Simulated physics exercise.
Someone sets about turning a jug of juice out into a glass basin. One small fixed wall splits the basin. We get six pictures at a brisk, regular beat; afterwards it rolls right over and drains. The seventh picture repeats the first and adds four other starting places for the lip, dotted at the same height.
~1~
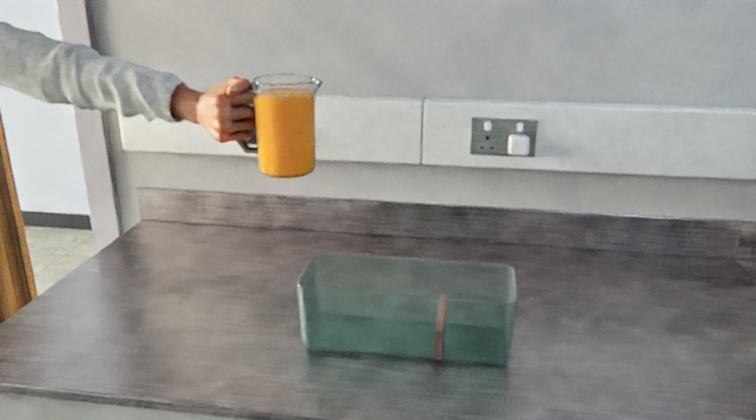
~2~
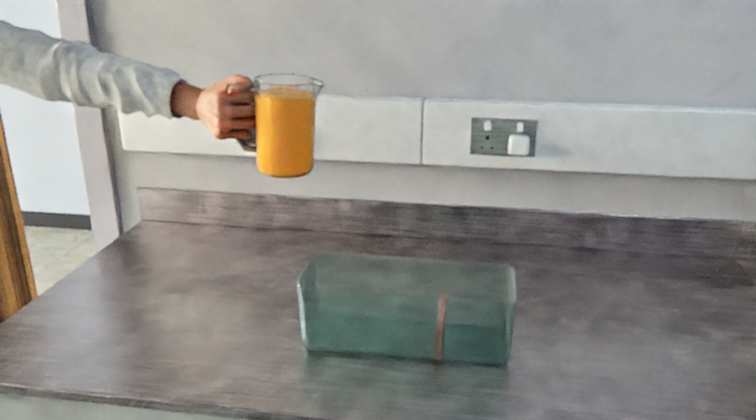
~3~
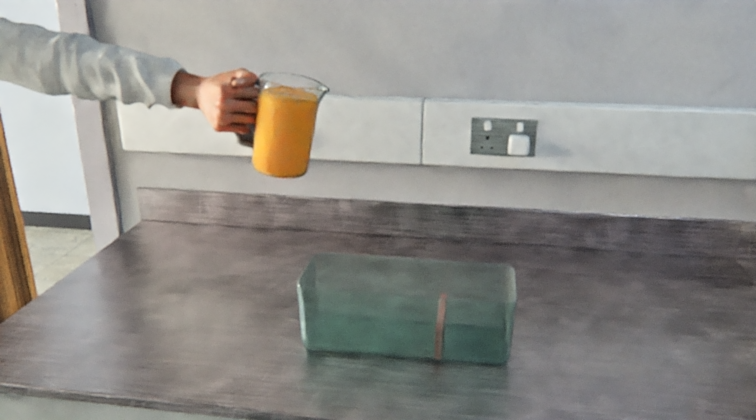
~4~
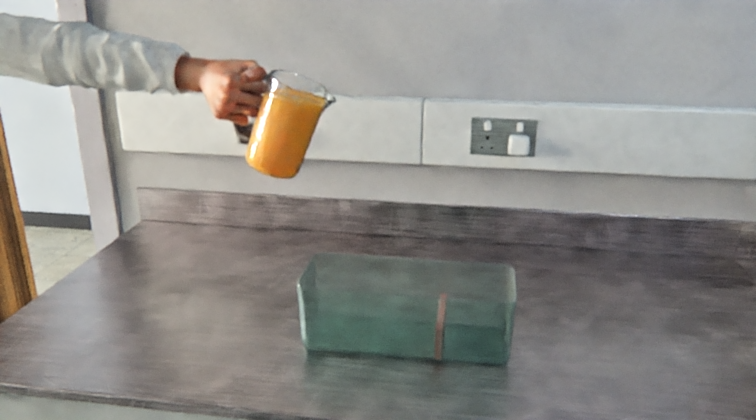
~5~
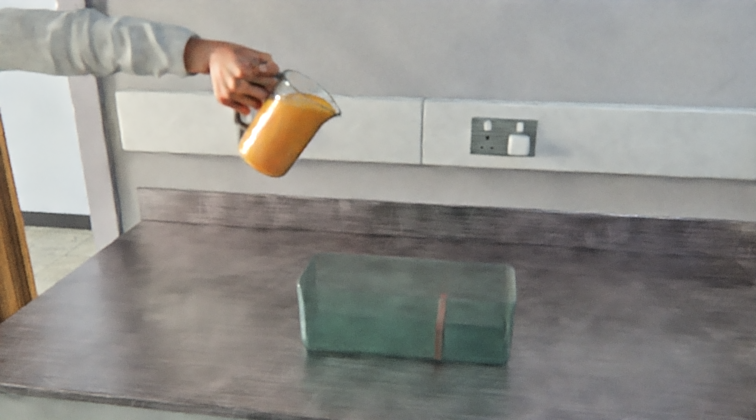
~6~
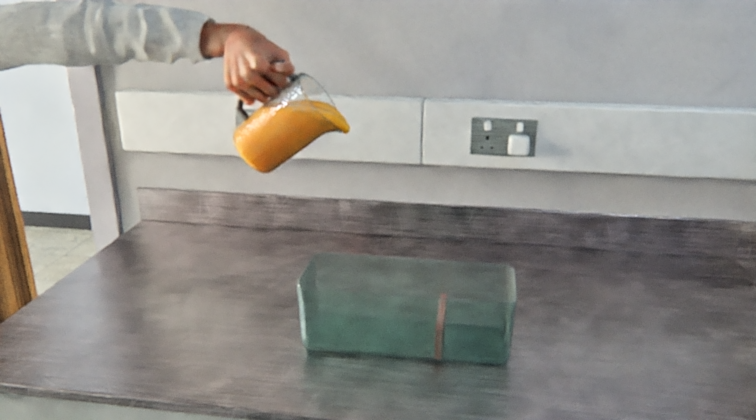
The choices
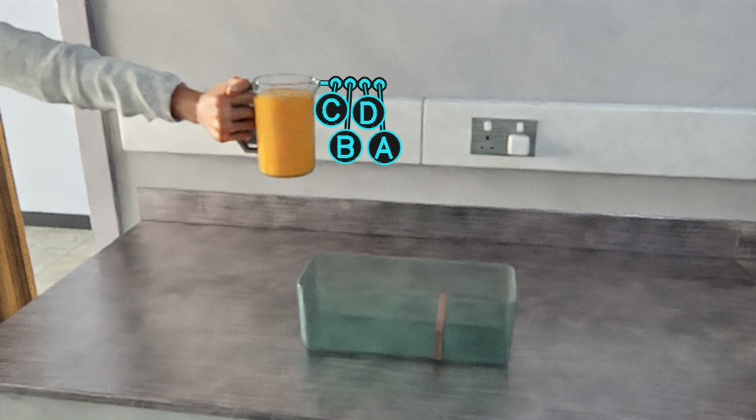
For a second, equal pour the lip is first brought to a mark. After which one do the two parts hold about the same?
I would pick dot D.
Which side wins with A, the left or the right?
More ends on the right.
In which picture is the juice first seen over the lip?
In picture 6.
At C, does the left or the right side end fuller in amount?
The left one.
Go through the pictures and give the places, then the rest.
Upright, lip at (321, 82); basin from (302, 345) to (509, 364); top of the wall at (441, 311); nothing has left yet.
Tipped about 3°, lip at (323, 84); nothing has left yet.
Tipped about 10°, lip at (328, 90); nothing has left yet.
Tipped about 21°, lip at (335, 100); nothing has left yet.
Tipped about 36°, lip at (340, 114); nothing has left yet.
Tipped about 51°, lip at (342, 130); juice is over the lip, down to (342, 130).
On the marked copy, A at (379, 84); B at (350, 83); C at (335, 83); D at (364, 84).
With A, about 15 % ends left of the wall and 80 % right of it; 5 % is lost outside.
With B, about 78 % ends left of the wall and 11 % right of it; 11 % is lost outside.
With C, about 87 % ends left of the wall and 4 % right of it; 8 % is lost outside.
With D, about 50 % ends left of the wall and 47 % right of it; 3 % is lost outside.
